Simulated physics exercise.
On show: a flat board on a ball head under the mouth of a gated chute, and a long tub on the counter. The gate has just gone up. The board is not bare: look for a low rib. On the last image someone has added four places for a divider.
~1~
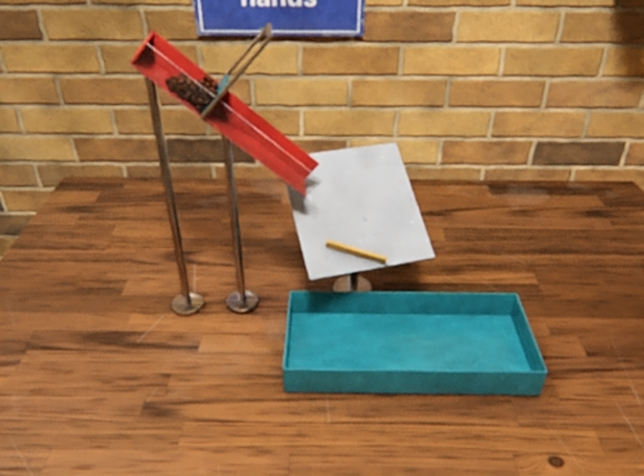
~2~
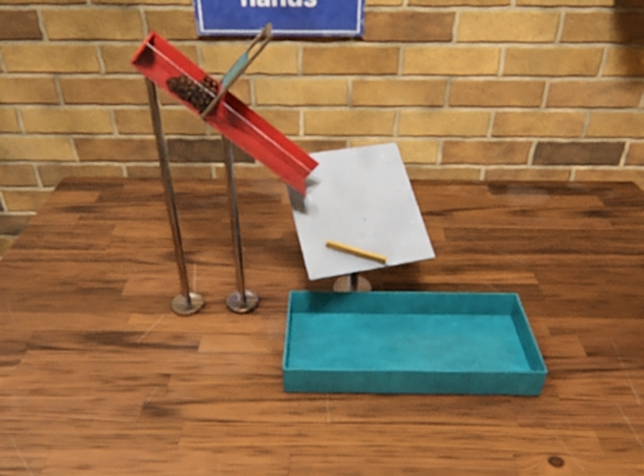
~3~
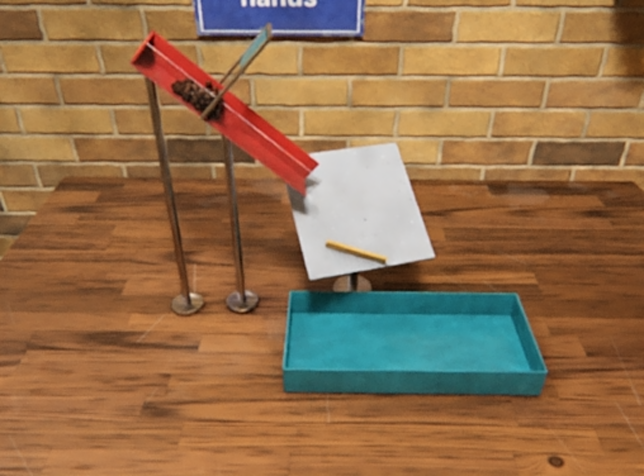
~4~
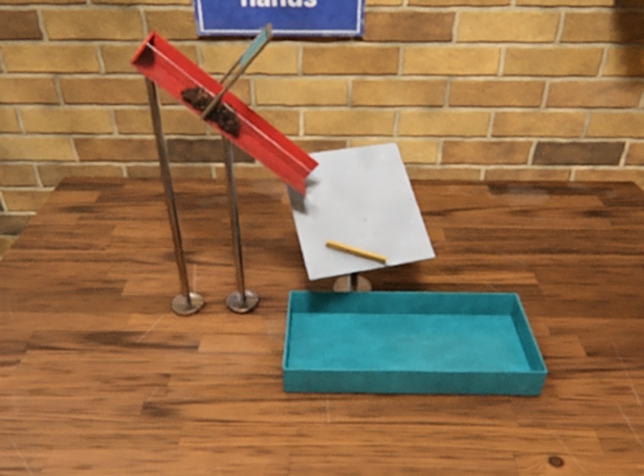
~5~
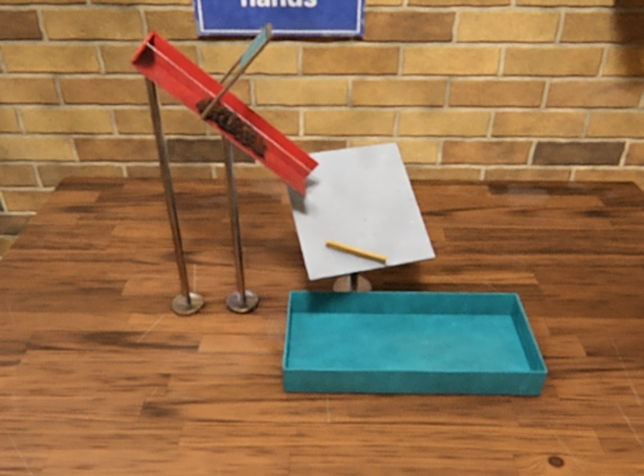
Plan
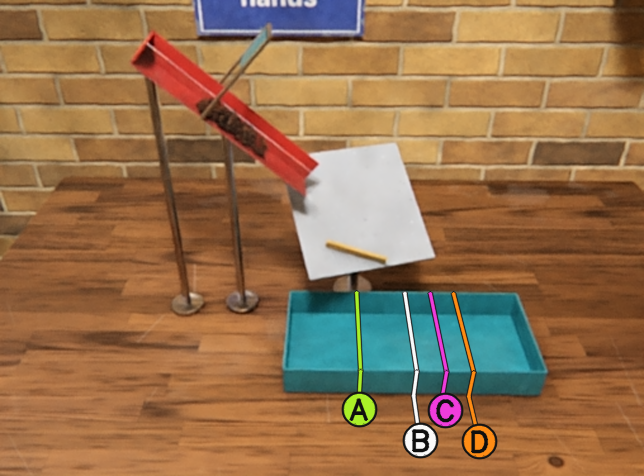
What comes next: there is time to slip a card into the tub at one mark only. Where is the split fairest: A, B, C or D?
Line D does it best.
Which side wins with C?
More lands on the right.
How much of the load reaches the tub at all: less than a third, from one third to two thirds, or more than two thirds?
It is more than two thirds.
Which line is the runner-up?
C it is.
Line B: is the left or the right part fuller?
Right.
On the marked copy, line A crosses the front rim at (360, 370); line B crosses the front rim at (416, 370); line C crosses the front rim at (446, 371); line D crosses the front rim at (473, 371).
Choosing A, of what is caught, none on the left of the divider, all on the right.
Choosing B, of what is caught, a stray few on the left of the divider, nearly all on the right.
Choosing C, of what is caught, about a quarter on the left of the divider, most on the right.
Choosing D, of what is caught, about half on the left of the divider, about half on the right.
